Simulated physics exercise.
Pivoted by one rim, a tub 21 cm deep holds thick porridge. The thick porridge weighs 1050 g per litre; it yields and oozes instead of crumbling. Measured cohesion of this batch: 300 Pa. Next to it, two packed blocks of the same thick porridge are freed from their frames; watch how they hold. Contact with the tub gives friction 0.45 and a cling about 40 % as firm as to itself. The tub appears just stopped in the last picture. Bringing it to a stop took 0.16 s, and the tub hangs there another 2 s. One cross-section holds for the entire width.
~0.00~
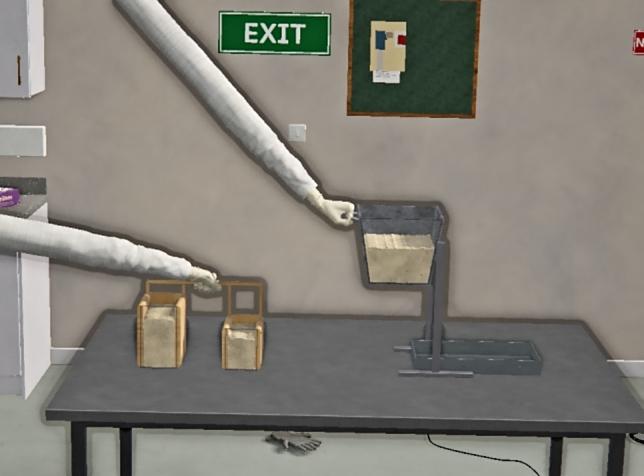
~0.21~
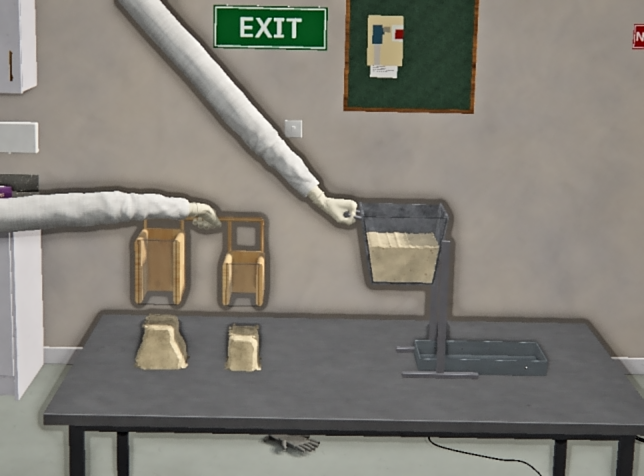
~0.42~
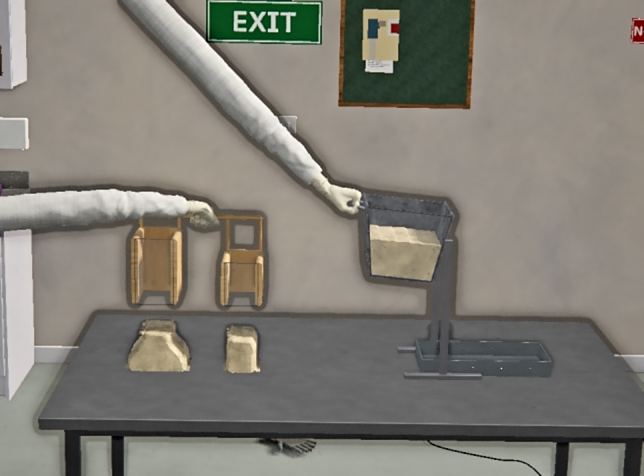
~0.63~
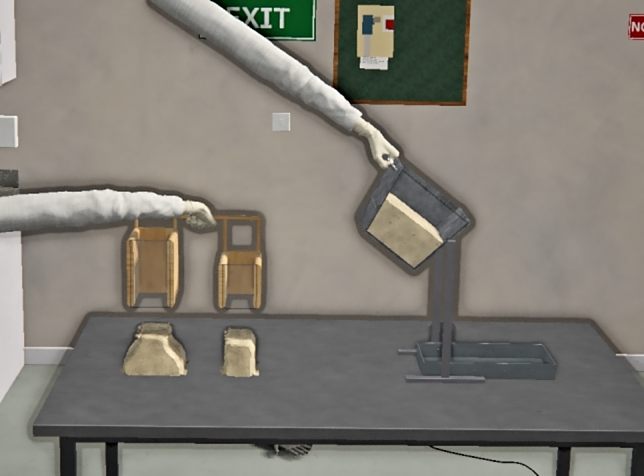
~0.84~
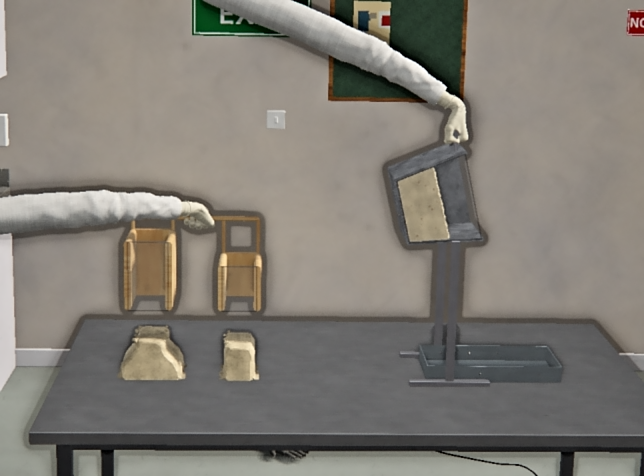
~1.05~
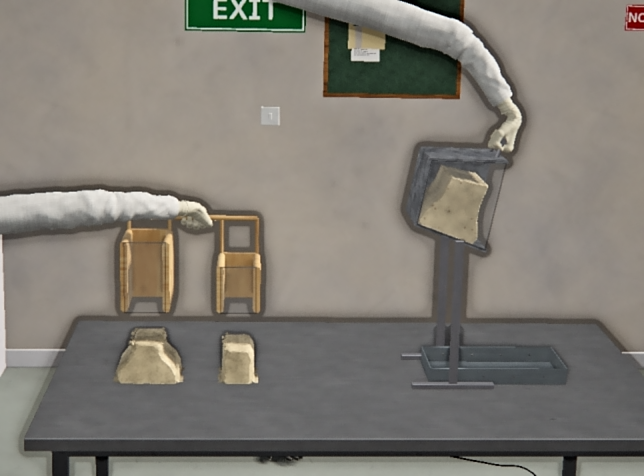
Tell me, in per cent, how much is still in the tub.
Something like 0 out of 100.
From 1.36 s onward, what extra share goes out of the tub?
Close to 25 % of the whole load.
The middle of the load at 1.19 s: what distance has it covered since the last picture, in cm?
It has moved close to 9 cm.
By 1.19 s, the tub is at 101 degrees and holds 67 %.
By 1.36 s, the tub is at 101 degrees and holds 26 %.
By 1.53 s, the tub is at 101 degrees and holds 0 %.
By 1.70 s, the tub is at 101 degrees and holds 0 %.
By 3.05 s, at the end, the tub is at 101 degrees and holds 0 %.
